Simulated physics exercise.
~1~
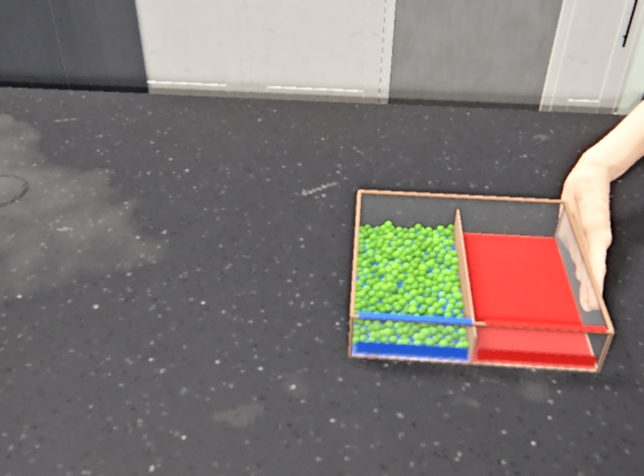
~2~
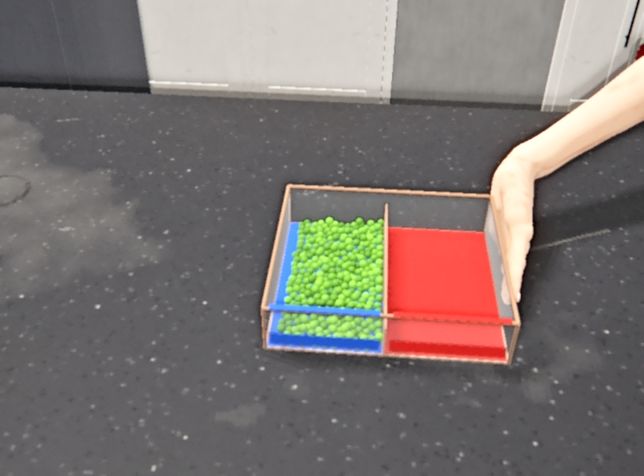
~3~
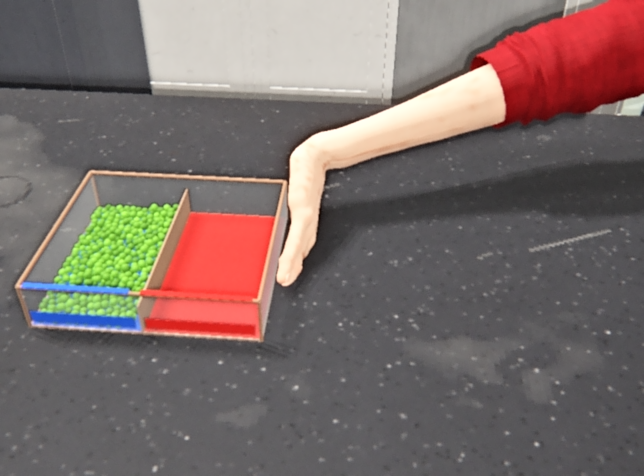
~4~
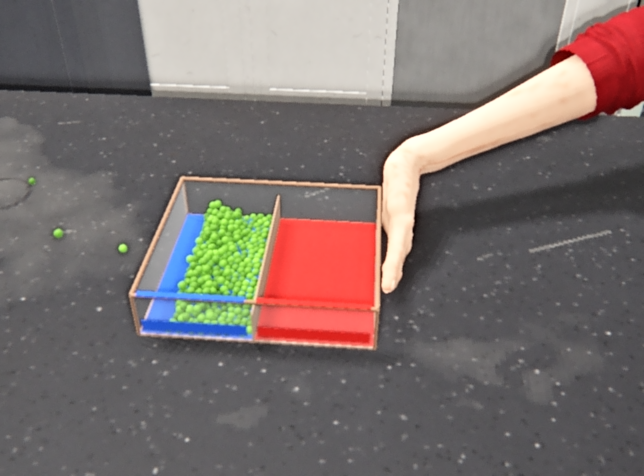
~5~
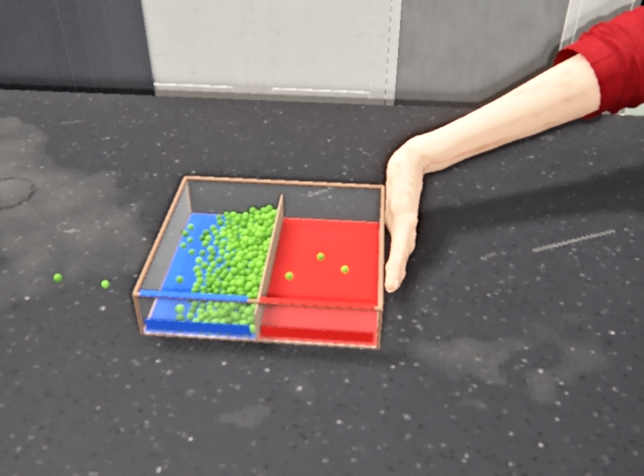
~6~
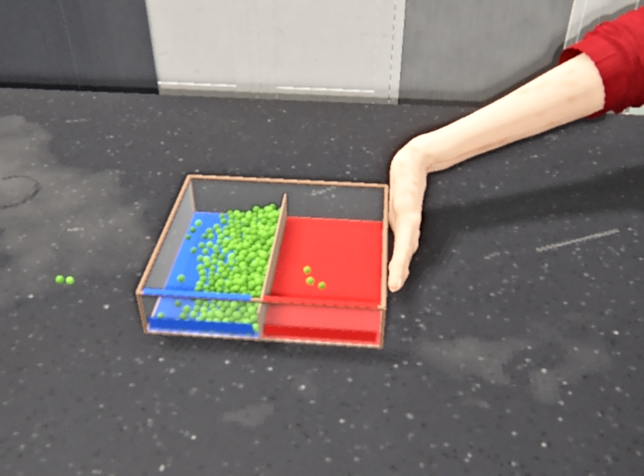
A tray of green balls slides left, then back right, spilling a few balls.
